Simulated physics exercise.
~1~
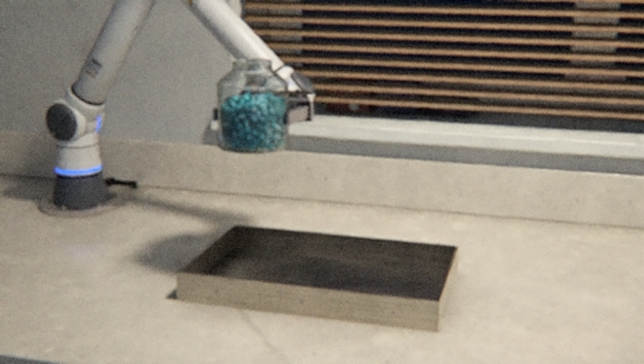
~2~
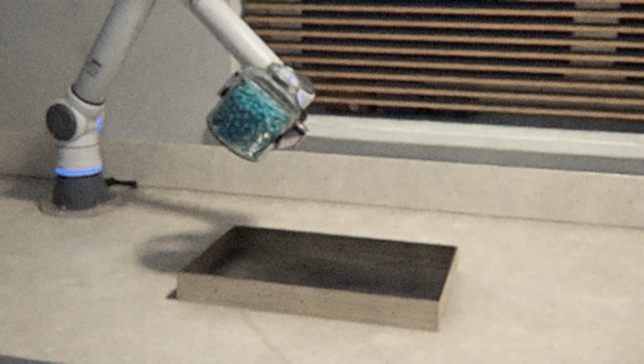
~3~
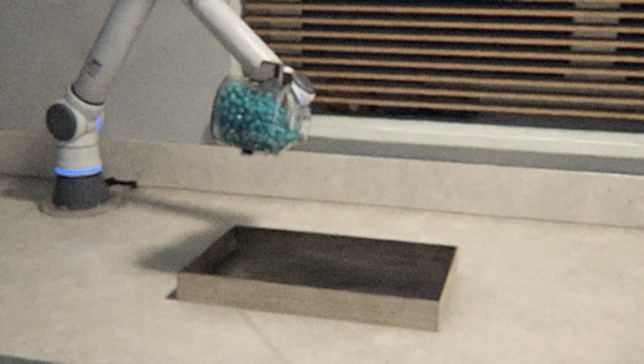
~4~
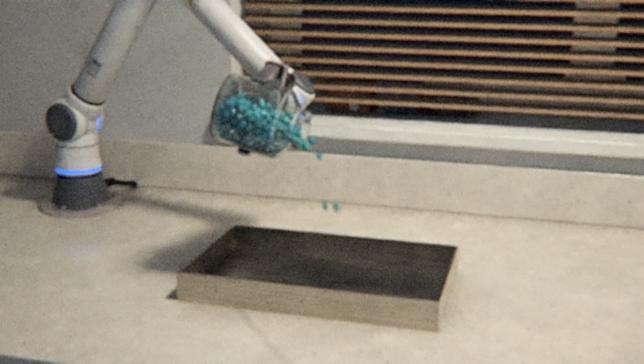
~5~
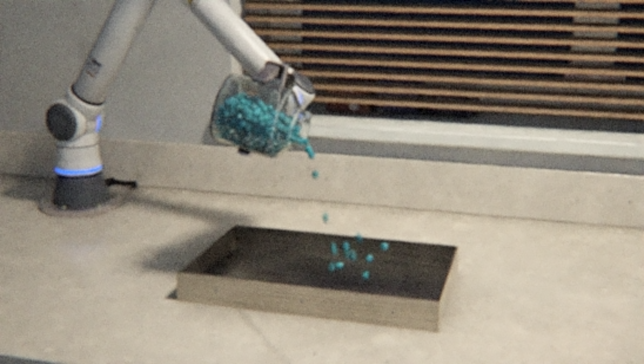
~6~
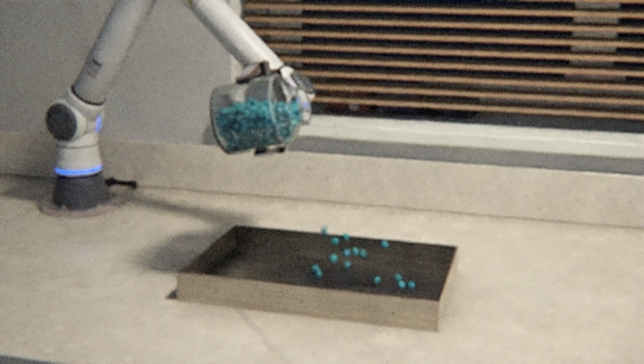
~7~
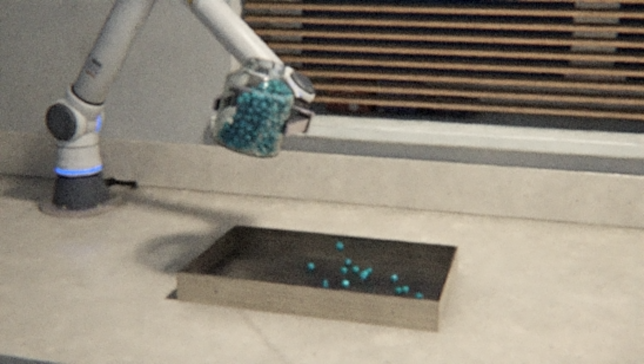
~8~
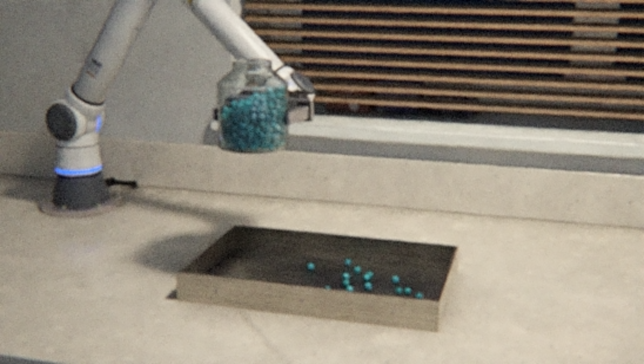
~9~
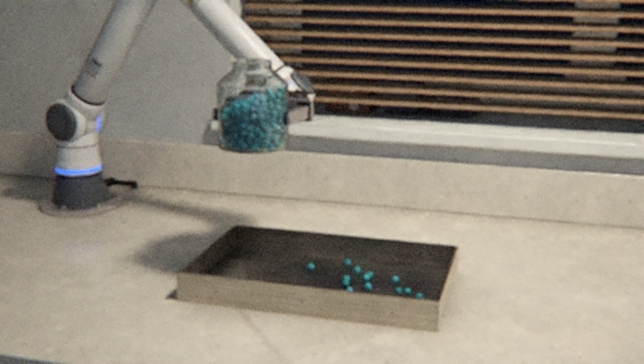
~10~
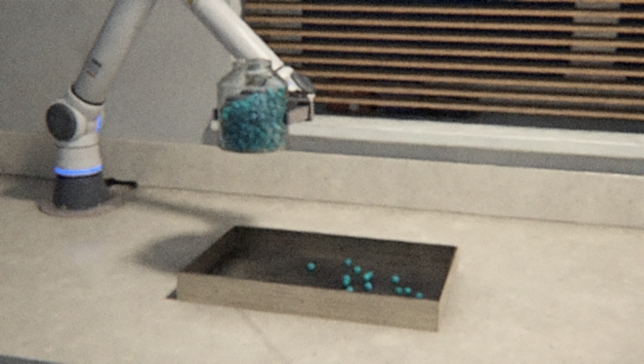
A robot arm tips a jar of teal beads, spills a few into a tray, and rights it.
